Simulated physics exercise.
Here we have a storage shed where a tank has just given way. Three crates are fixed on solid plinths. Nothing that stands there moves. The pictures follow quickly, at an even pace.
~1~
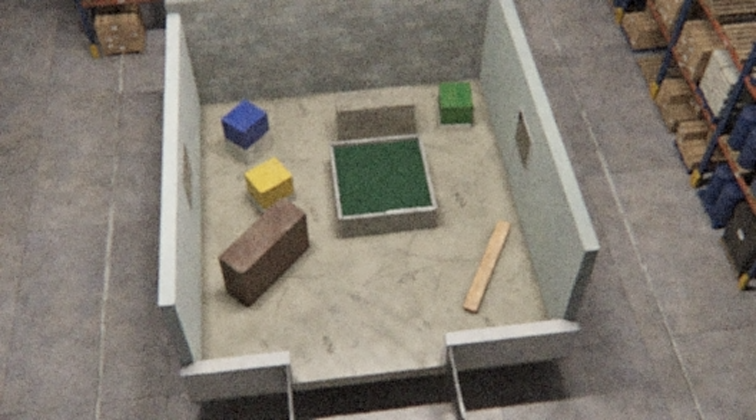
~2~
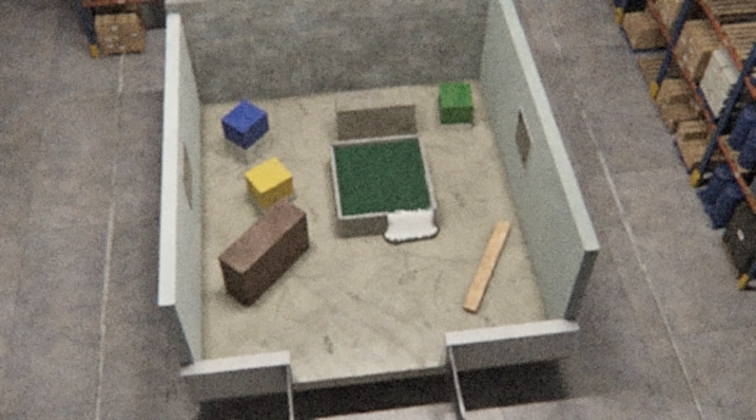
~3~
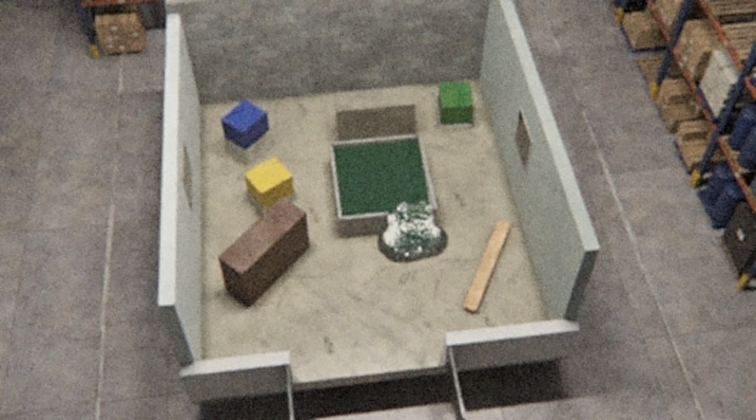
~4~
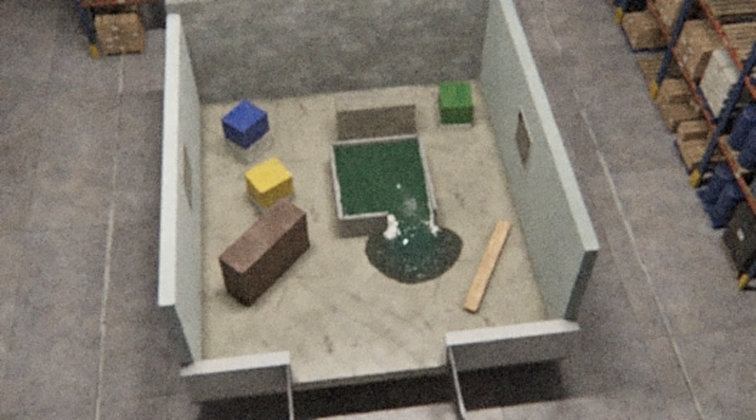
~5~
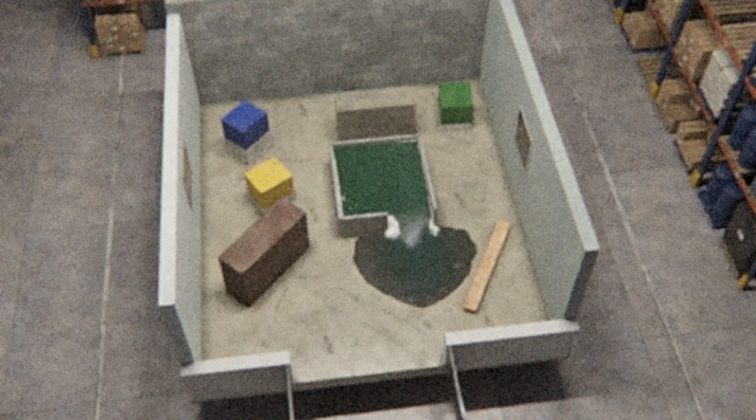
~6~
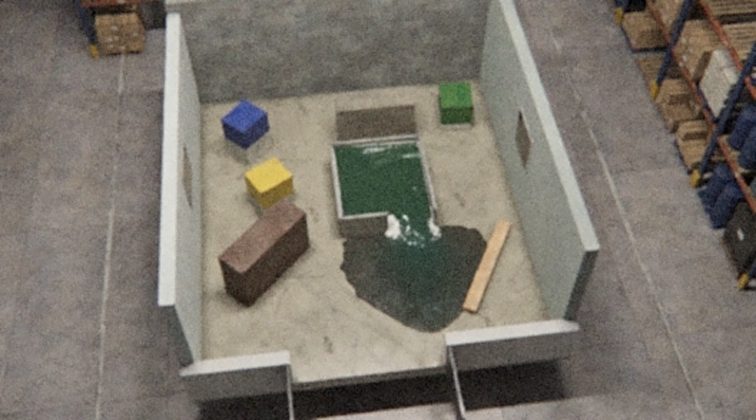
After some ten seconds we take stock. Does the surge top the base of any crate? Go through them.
In the end: The green crate stays dry; the yellow crate stays dry; the blue crate stays dry.
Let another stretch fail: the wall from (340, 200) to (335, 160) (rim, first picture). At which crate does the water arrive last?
That is the one in green.
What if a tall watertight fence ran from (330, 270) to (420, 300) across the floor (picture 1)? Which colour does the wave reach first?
It is the yellow one.
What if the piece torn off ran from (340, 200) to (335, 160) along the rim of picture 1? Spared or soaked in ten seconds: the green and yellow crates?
Then: Green is spared; yellow ends up wet.
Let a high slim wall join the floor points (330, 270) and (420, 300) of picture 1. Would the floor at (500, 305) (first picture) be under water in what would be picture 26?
Answer: Awash.
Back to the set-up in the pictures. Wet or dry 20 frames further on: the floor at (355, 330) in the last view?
Verdict: Flooded.
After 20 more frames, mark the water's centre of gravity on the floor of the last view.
Near (412, 237).
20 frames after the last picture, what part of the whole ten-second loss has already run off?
About 40 per cent.
A moment on, water covers 20 % of the floor; the green crate not reached, the yellow crate not reached, the blue crate not reached.
Next, water covers 25 % of the floor; the green crate not reached, the yellow crate not reached, the blue crate not reached.
Then, water covers 30 % of the floor; the green crate not reached, the yellow crate not reached, the blue crate not reached.
Later, water covers 40 % of the floor; the green crate water round its plinth, the yellow crate not reached, the blue crate not reached.
In the end, water covers 55 % of the floor; the green crate stayed above the water, the yellow crate stayed above the water, the blue crate stayed above the water.
